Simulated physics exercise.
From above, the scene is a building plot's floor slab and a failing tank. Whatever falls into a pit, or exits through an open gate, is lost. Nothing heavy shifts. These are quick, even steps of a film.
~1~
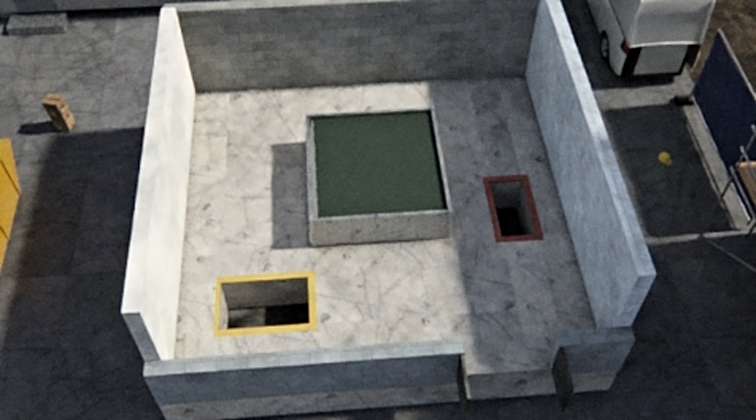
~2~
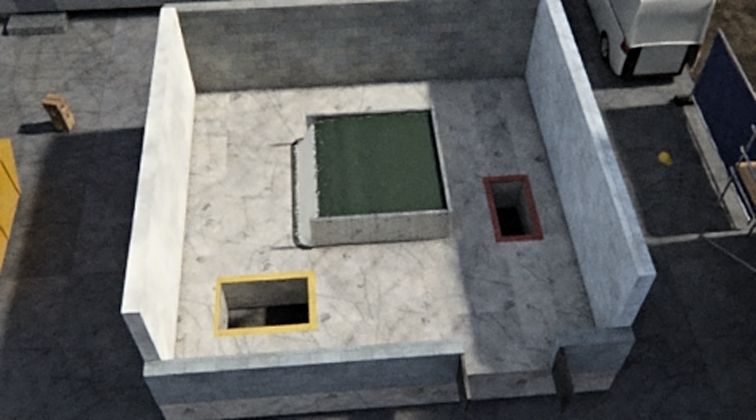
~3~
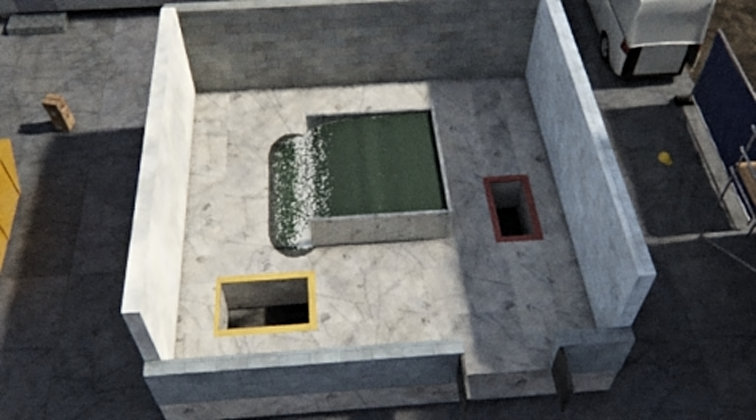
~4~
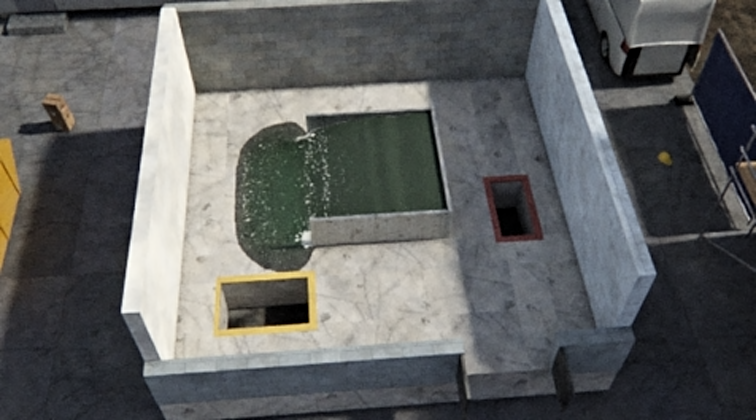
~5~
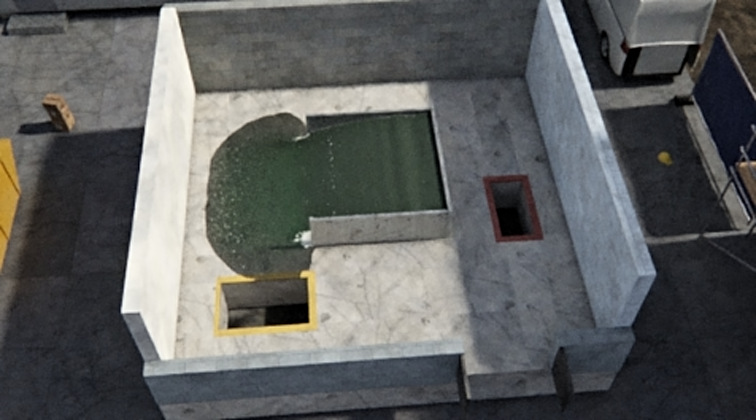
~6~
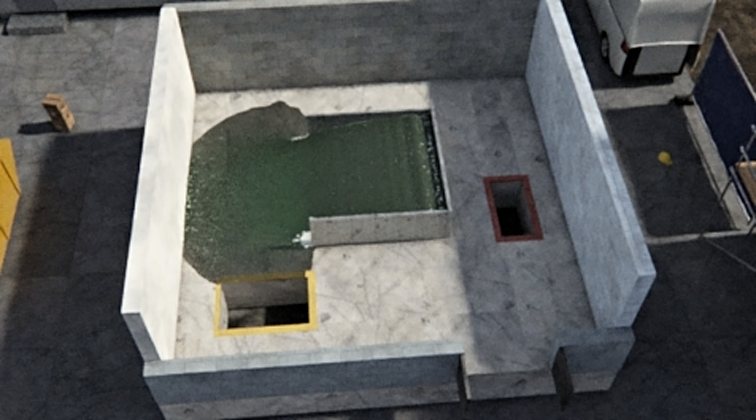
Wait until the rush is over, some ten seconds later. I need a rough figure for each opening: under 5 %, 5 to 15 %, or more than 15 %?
Gate: Short of five per cent. Red pit: Inside five to fifteen per cent. Yellow pit: Beyond fifteen per cent.
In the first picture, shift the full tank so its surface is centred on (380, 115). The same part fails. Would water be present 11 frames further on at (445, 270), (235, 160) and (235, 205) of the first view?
Taking them as they were asked, they come out bone dry, soaked, soaked.
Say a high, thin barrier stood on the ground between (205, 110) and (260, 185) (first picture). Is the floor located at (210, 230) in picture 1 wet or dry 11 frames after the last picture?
Submerged.
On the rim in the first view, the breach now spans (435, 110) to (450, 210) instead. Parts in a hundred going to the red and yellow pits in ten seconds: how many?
In percent: Red 55, yellow 4.
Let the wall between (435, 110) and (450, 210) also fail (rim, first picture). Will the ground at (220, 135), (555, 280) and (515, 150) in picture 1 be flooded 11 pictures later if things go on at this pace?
First spot spared, second spot submerged, third spot submerged.
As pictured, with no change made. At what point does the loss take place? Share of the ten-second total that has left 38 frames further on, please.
Approximately 55 %.
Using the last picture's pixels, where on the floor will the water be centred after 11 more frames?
Centre of mass: Roughly (282, 190).
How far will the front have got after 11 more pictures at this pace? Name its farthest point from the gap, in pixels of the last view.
I'd say near (173, 381).
A moment on, water covers 30 % of the floor; the gate 0 %, the red pit 0 %, the yellow pit 1 %.
Next, water covers 30 % of the floor; the gate 0 %, the red pit 0 %, the yellow pit 3 %.
Then, water covers 55 % of the floor; the gate 0 %, the red pit 0 %, the yellow pit 11 %.
Later, water covers 90 % of the floor; the gate 0 %, the red pit 0 %, the yellow pit 23 %.
In the end, water covers 95 % of the floor; the gate 1 %, the red pit 8 %, the yellow pit 32 %.
